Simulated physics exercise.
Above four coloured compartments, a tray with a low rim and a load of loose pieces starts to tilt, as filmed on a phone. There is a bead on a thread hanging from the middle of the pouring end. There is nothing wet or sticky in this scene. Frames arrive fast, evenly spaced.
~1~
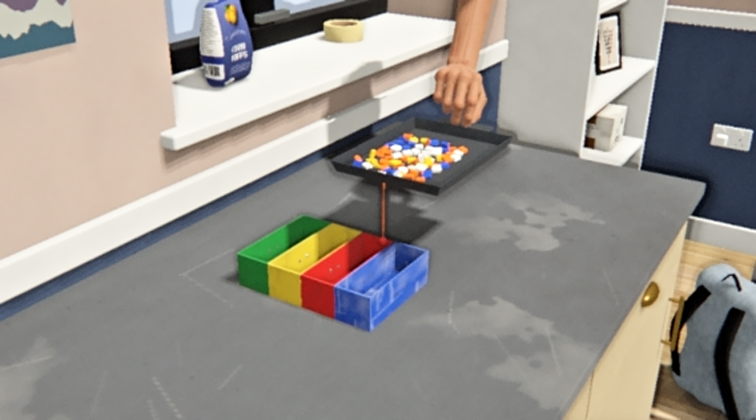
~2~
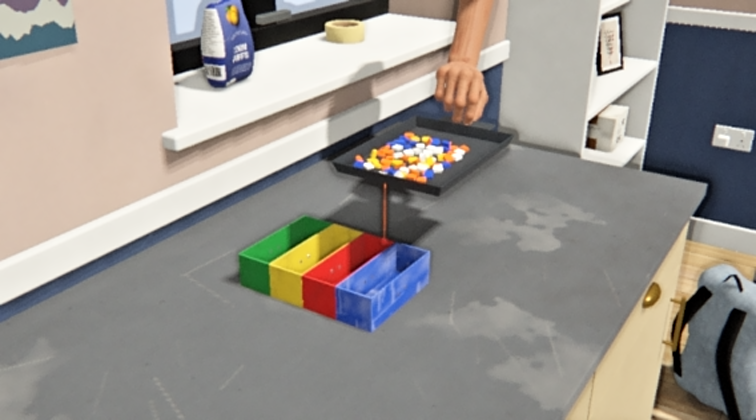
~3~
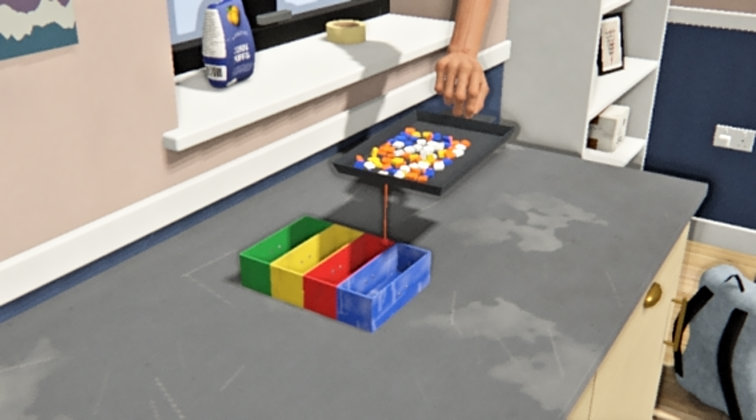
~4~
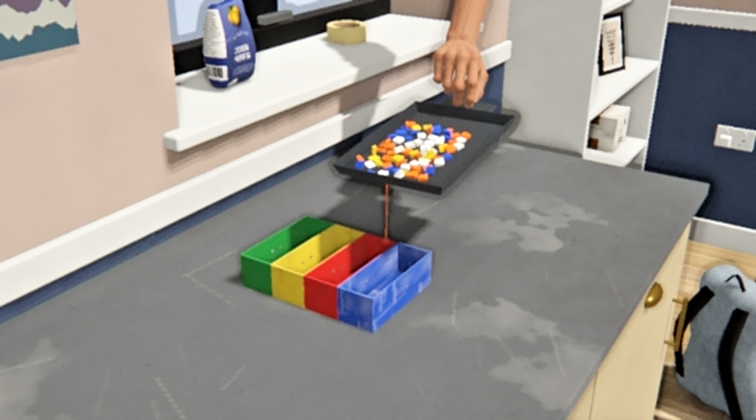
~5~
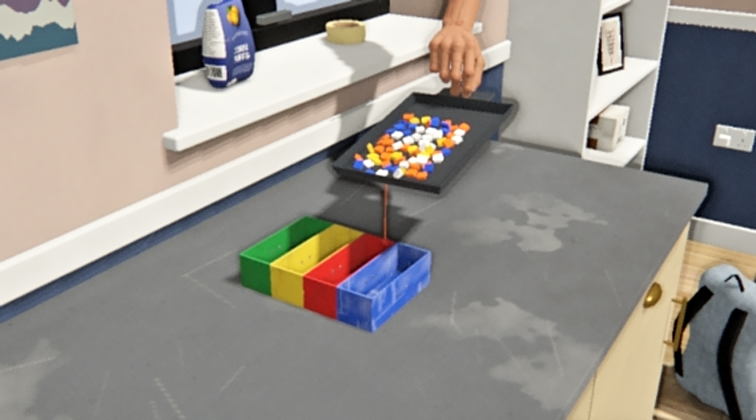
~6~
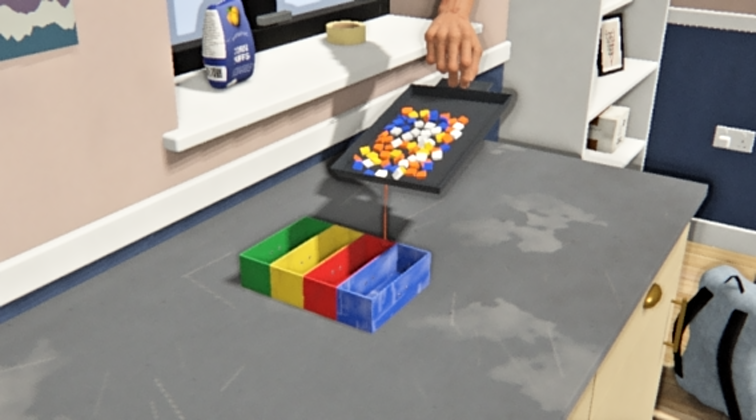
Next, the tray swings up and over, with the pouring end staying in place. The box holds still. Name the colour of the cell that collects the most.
Yellow.
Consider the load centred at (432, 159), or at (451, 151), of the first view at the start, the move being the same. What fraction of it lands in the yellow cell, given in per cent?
Shares in turn: 30 % and 30 %.
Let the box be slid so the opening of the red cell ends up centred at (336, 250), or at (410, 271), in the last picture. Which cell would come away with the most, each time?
So the first one goes to the red cell and the second to the cell in green.
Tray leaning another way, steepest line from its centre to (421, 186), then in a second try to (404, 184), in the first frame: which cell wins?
The first time it is the cell in blue, and the second time it is the blue cell.
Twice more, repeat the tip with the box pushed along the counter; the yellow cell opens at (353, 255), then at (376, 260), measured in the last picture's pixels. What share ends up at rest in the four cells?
You'd get near 100 percent first and near 80 percent next.
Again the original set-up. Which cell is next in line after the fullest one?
Just behind the top cell comes the cell in red.
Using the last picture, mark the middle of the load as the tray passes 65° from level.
The middle of the pieces sits at roughly (376, 151).
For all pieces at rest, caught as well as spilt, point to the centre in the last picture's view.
Near (335, 286).
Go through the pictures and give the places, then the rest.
In the first picture, corners of the pouring end at (337, 160) and (438, 184), level; middle of the load at (412, 160), mosaic tiles; bead on its thread at (383, 241); green cell at (254, 271); yellow cell at (285, 282); red cell at (318, 293); blue cell at (353, 305).
In the second picture, corners of the pouring end at (338, 161) and (439, 185), level; middle of the load at (413, 160).
In the third picture, corners of the pouring end at (338, 162) and (440, 184), tipped barely, lowest at the left corner; middle of the load at (414, 158).
In the fourth picture, corners of the pouring end at (338, 163) and (440, 184), tipped a little, lowest at the left corner; middle of the load at (415, 154).
In the fifth picture, corners of the pouring end at (337, 164) and (438, 183), tipped a little, lowest at the left corner; middle of the load at (413, 150).
In the sixth picture, corners of the pouring end at (337, 166) and (437, 184), tipped clearly, lowest at the left corner; middle of the load at (412, 146); green cell at (256, 273); yellow cell at (287, 284); red cell at (320, 295); blue cell at (355, 307).
Soon, tray tipped steeply; nearly all on the tray; a stray few falling or outside the box.
A while on, tray tipped past a quarter turn; about a third in the yellow cell; about a third in the red cell; a small part in the blue cell; a stray few in the green cell; a small part falling or outside the box.
Towards the end, tray tipped past a quarter turn; about half in the yellow cell; about a third in the red cell; about a quarter in the blue cell; a stray few in the green cell; a stray few falling or outside the box.
Finally, tray tipped past a quarter turn; about half in the yellow cell; about a third in the red cell; about a quarter in the blue cell; a stray few in the green cell; a stray few outside the box.
